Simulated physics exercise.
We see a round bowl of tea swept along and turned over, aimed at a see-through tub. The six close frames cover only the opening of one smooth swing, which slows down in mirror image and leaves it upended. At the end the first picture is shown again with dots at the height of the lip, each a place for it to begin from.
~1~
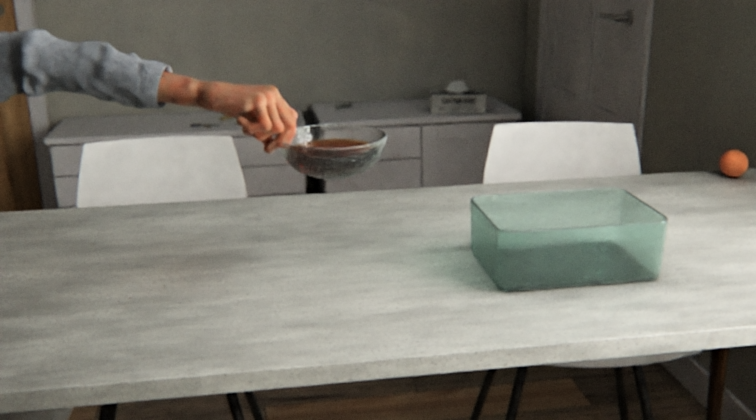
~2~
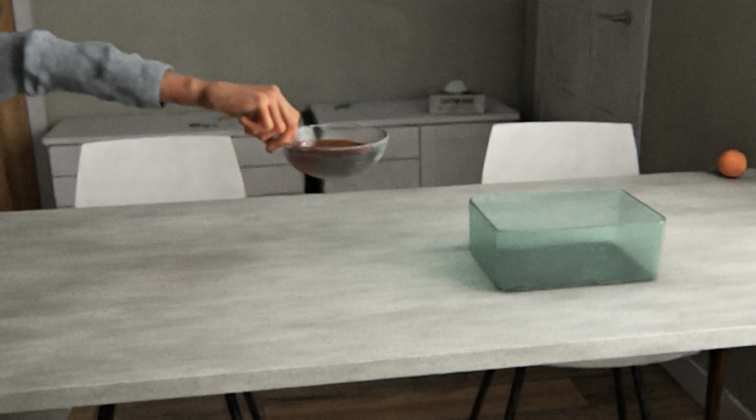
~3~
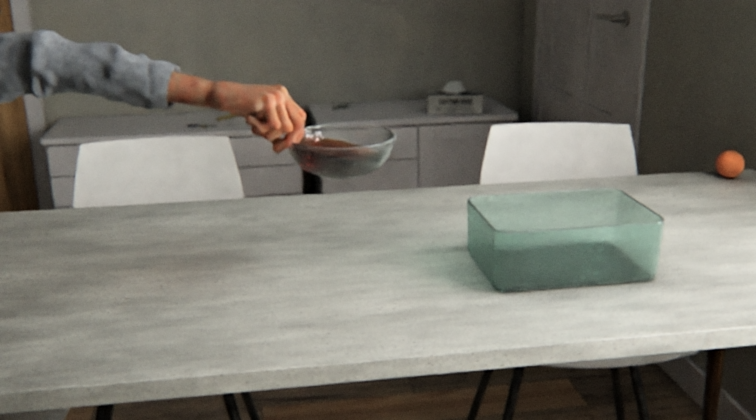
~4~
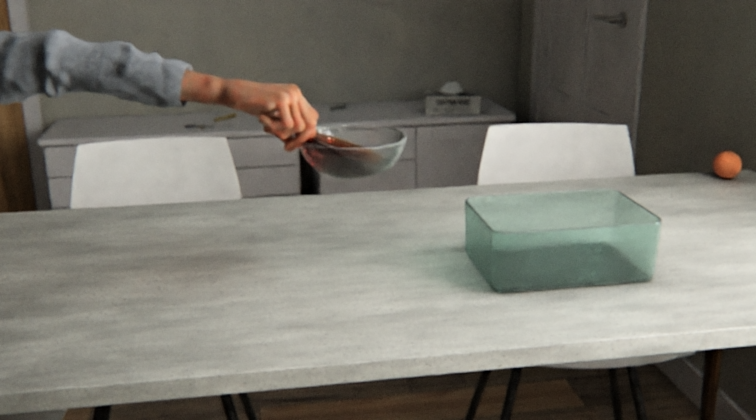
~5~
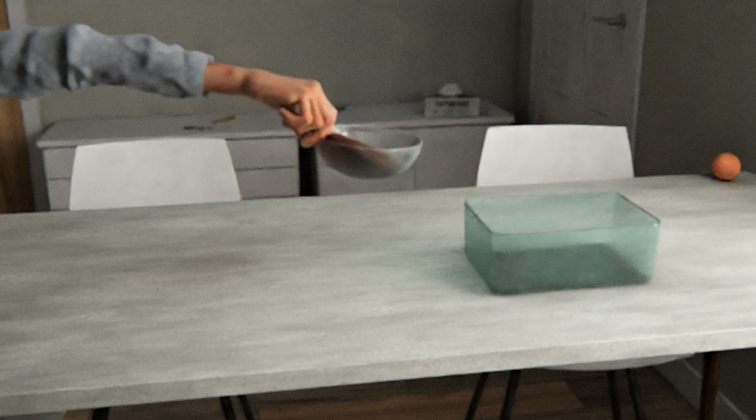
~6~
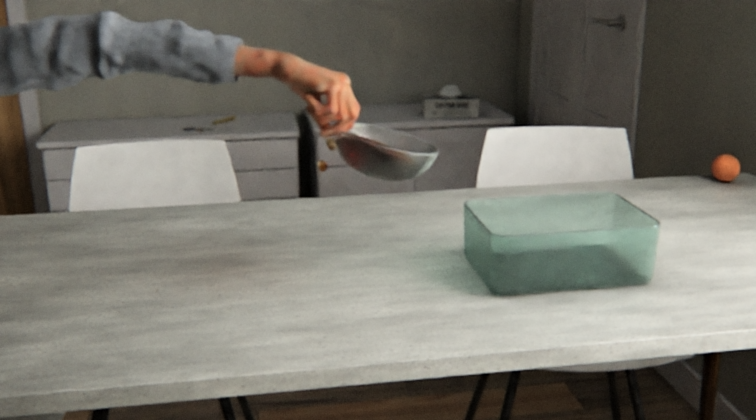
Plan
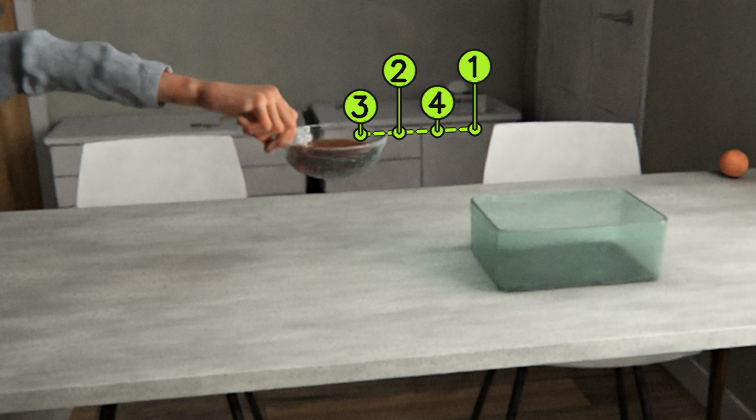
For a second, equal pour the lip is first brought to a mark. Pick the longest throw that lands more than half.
That is place 3.
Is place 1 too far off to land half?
No.
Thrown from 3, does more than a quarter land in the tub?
Yes, clearly.
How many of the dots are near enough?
All of the four.
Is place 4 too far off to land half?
No.
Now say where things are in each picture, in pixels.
The first frame shows upright, lip at (384, 133); tub from (496, 290) to (659, 277); nothing has left yet.
The second frame shows upright, lip at (386, 133); nothing has left yet.
The third frame shows upright, lip at (392, 133); nothing has left yet.
The fourth frame shows upright, lip at (403, 134); tea is over the rim, down to (311, 136).
The fifth frame shows tipped about 6°, lip at (419, 139); tea is over the rim, down to (310, 144).
The sixth frame shows tipped about 15°, lip at (436, 148); tea is over the rim, down to (321, 168).
In lime, 1 at (474, 128); 2 at (399, 132); 3 at (360, 134); 4 at (437, 130).
For place 1, about 87 % lands in the tub, 4 % falls short and 9 % goes beside or beyond.
For place 2, about 85 % lands in the tub, 5 % falls short and 10 % goes beside or beyond.
For place 3, about 72 % lands in the tub, 23 % falls short and 5 % goes beside or beyond.
For place 4, about 91 % lands in the tub, 6 % falls short and 3 % goes beside or beyond.
